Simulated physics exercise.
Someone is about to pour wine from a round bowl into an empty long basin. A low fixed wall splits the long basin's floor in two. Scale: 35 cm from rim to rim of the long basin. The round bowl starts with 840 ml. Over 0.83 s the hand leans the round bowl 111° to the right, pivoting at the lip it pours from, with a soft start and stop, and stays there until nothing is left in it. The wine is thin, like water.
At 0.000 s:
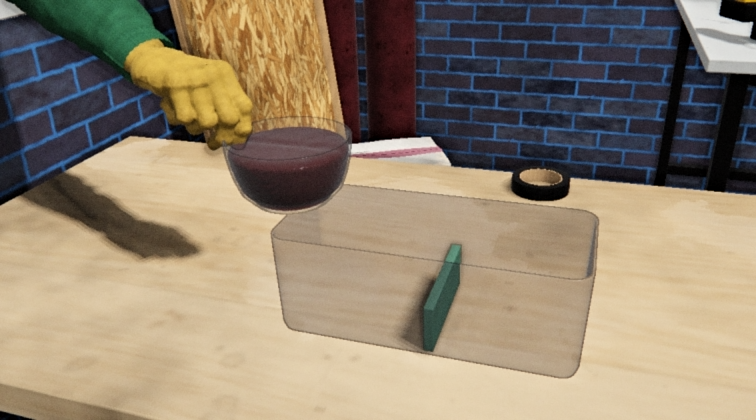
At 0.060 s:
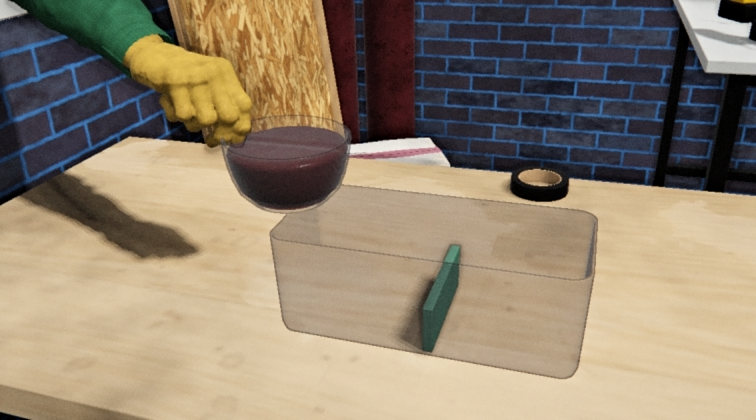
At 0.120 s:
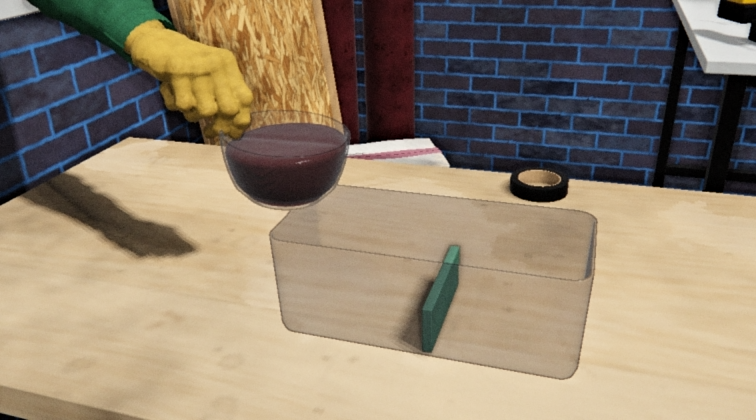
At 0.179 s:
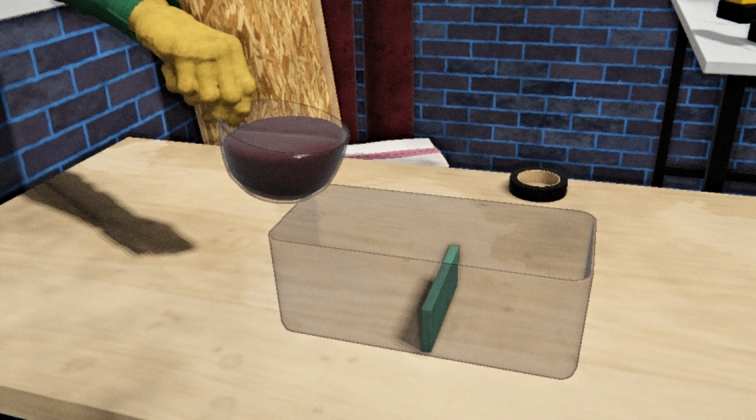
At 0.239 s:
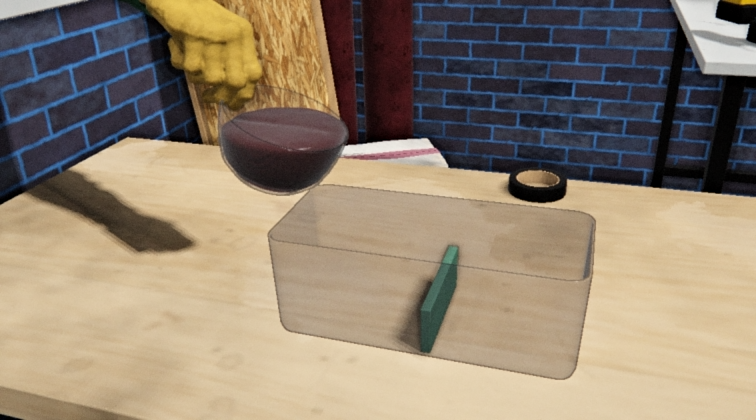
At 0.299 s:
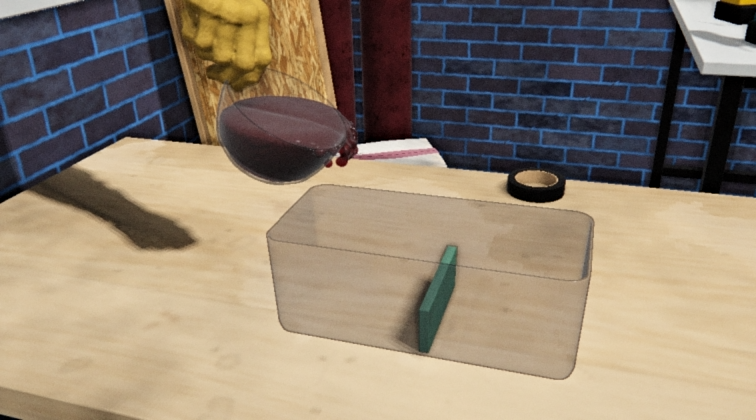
At the start, a yellow-gloved hand holds a round glass bowl of dark red wine level above an empty, clear long basin with a green wall inside. The hand then leans the bowl to the right, slowly at first and then further, until a little wine slips over its right lip.
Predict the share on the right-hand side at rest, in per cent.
Roughly 49 per cent is past the wall.
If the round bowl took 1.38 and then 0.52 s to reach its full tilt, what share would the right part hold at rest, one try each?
In turn about 25 and 50 per cent.
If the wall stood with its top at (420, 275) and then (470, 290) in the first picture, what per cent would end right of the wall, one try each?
First 85, then 20 per cent.
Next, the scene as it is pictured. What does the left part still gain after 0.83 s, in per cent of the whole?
Near 8 in a hundred.
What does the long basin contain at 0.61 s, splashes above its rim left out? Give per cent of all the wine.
Some 28 per cent.
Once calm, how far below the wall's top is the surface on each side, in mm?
Some 44 mm on the left and 42 mm on the right.
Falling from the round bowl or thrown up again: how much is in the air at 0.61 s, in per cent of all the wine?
Near 46 in a hundred.
By 0.61 s the tilt is 93° and 26 per cent is still to pour, 25 is left of the wall and 3 right of it.
By 0.83 s the tilt is 111° and 0 per cent is still to pour, 41 is left of the wall and 53 right of it.
By 1.07 s the tilt is 111° and 0 per cent is still to pour, 49 is left of the wall and 49 right of it.
By 1.33 s the tilt is 111° and 0 per cent is still to pour, 49 is left of the wall and 49 right of it.
At rest 49 per cent lies left of the wall, 49 right of it and 2 outside.
